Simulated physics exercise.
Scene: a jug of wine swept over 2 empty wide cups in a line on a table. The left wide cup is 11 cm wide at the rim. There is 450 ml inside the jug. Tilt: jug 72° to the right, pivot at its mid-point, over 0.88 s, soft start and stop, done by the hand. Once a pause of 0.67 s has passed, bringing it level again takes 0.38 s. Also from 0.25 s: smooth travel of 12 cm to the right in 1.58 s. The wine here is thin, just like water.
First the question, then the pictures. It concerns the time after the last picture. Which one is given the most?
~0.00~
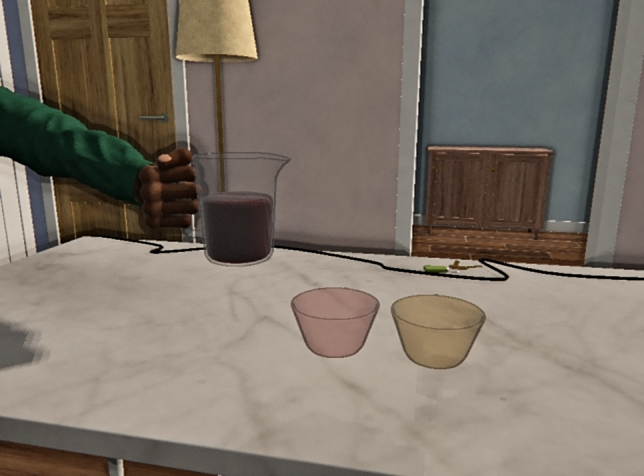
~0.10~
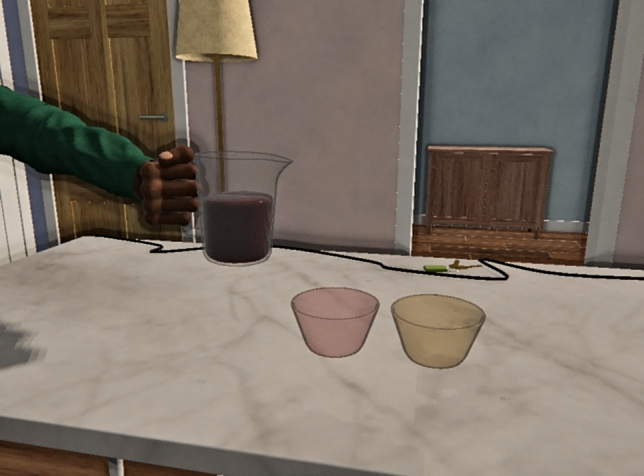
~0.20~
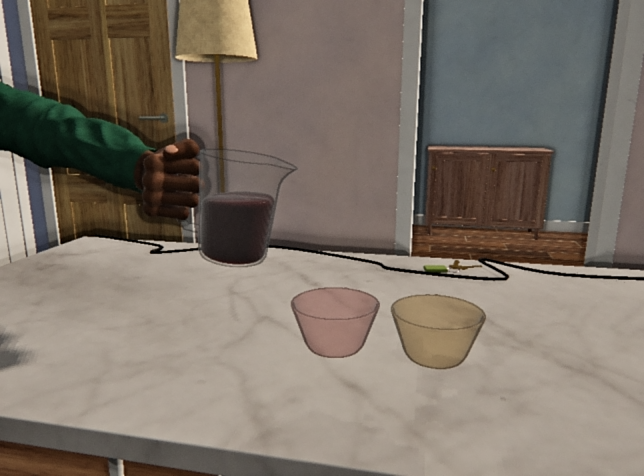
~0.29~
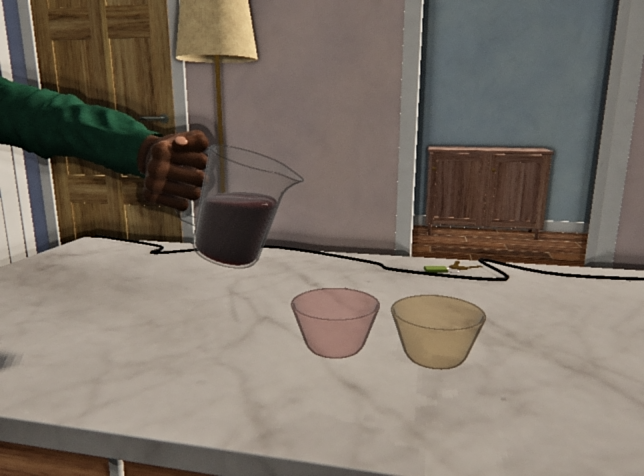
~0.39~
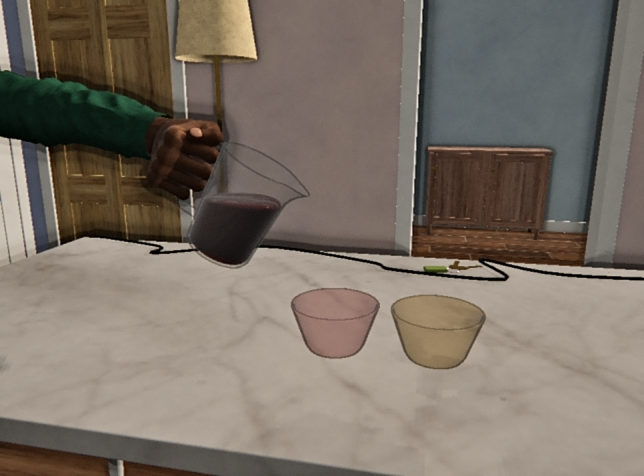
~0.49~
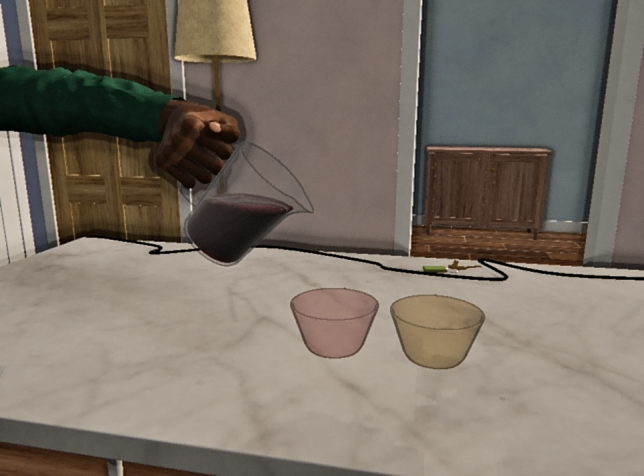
Finding: The right position collects the largest amount.
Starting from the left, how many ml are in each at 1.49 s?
70 ml left, 100 ml right, roughly.
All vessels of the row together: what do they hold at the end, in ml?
If you add every vessel, it's close to 200 ml.
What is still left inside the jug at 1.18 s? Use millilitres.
Some 230 ml are still held at that time.
By 0.89 s the tilt is 72° and from the left they hold 50 ml, 0 ml, the jug 345 ml, and 0 ml is on the table.
By 1.18 s the tilt is 72° and from the left they hold 65 ml, 30 ml, the jug 230 ml, and 70 ml is on the table.
By 1.49 s the tilt is 72° and from the left they hold 65 ml, 95 ml, the jug 170 ml, and 100 ml is on the table.
By 1.82 s the tilt is 15° and from the left they hold 65 ml, 130 ml, the jug 150 ml, and 105 ml is on the table.
At rest from the left they hold 65 ml, 130 ml, the jug 150 ml, and 105 ml is on the table.
